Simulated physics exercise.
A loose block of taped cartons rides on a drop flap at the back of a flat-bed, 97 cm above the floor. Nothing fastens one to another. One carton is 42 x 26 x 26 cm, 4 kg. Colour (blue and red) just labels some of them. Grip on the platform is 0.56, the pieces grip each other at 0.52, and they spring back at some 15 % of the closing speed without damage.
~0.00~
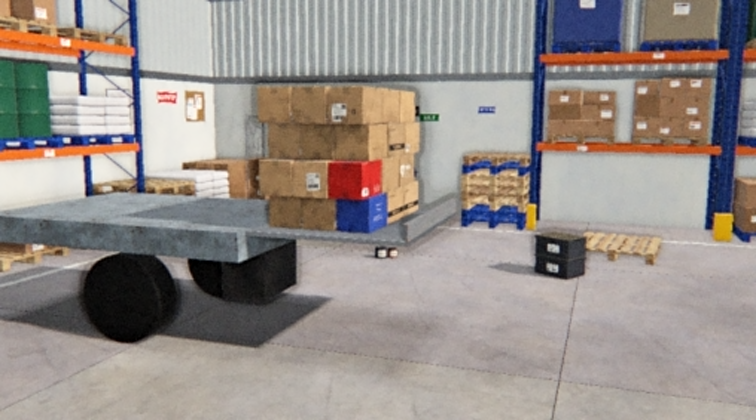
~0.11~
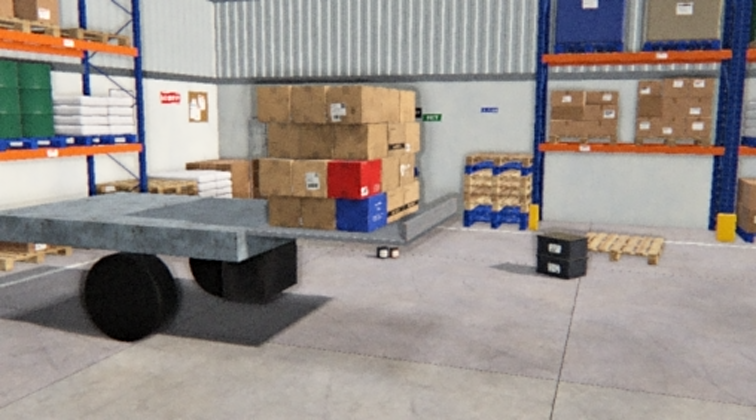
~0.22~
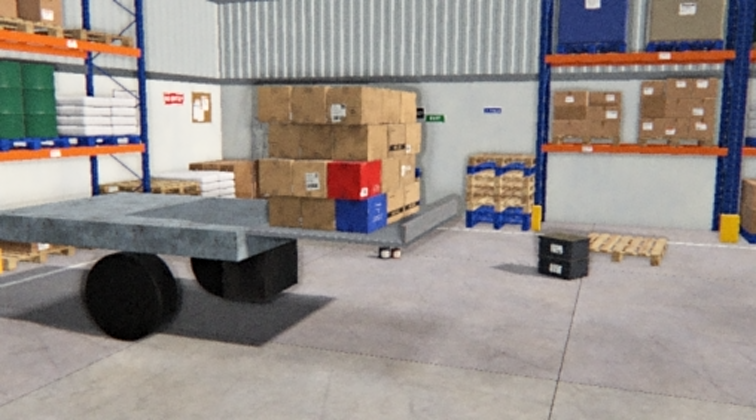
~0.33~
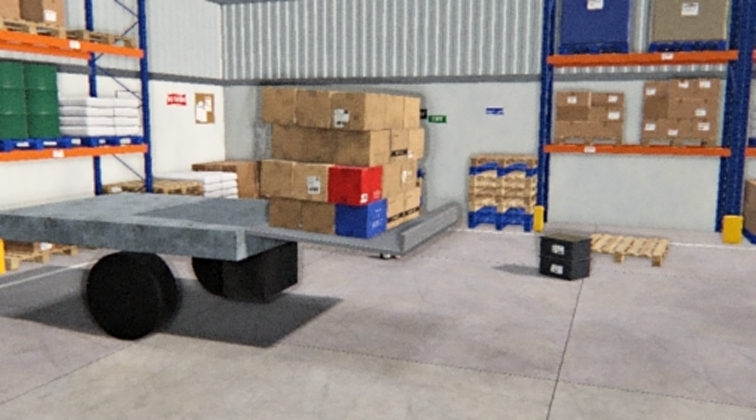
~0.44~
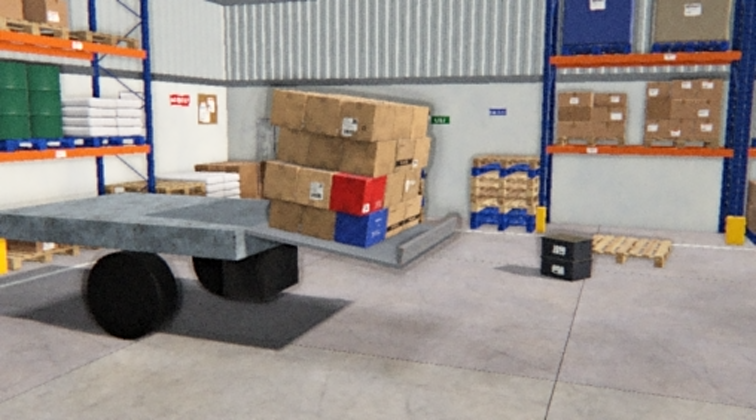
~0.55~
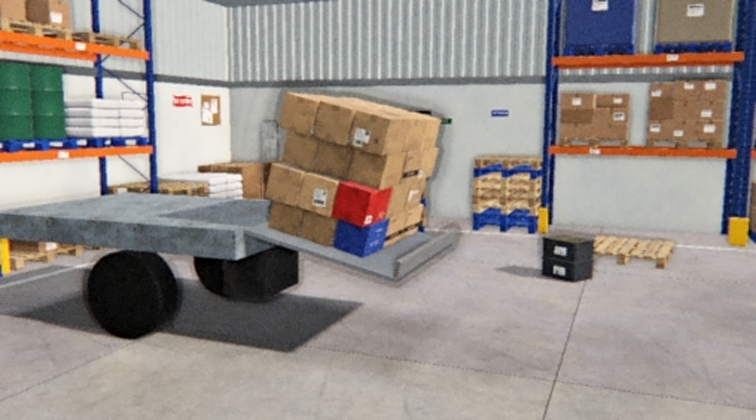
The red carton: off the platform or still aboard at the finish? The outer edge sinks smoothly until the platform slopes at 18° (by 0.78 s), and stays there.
In the end the red carton goes over the edge.
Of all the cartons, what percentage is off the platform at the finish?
Near 70 per cent.
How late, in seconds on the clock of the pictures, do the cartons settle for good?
Near 4.5 s.
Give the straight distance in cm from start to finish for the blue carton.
About: Blue 40.
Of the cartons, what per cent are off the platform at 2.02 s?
65 per cent by then.
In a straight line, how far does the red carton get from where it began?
Some 135 cm.
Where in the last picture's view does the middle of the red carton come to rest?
Near (426, 351).
By 0.86 s, slope 18°; none of the 36 cartons off the platform, 36 disturbed; red carton tilted 20°; blue carton tilted 20°.
By 1.30 s, slope 18°; 15 of the 36 cartons off the platform; red carton on its side; blue carton on its side.
By 2.02 s, slope 18°; 24 of the 36 cartons off the platform; red carton upside down; blue carton on its side.
When it is over (4.5 s), slope 18°; 26 of the 36 cartons off the platform; red carton upside down; blue carton on its side. In pixels of the last frame, middles, red carton near (426, 351), blue carton near (396, 257).
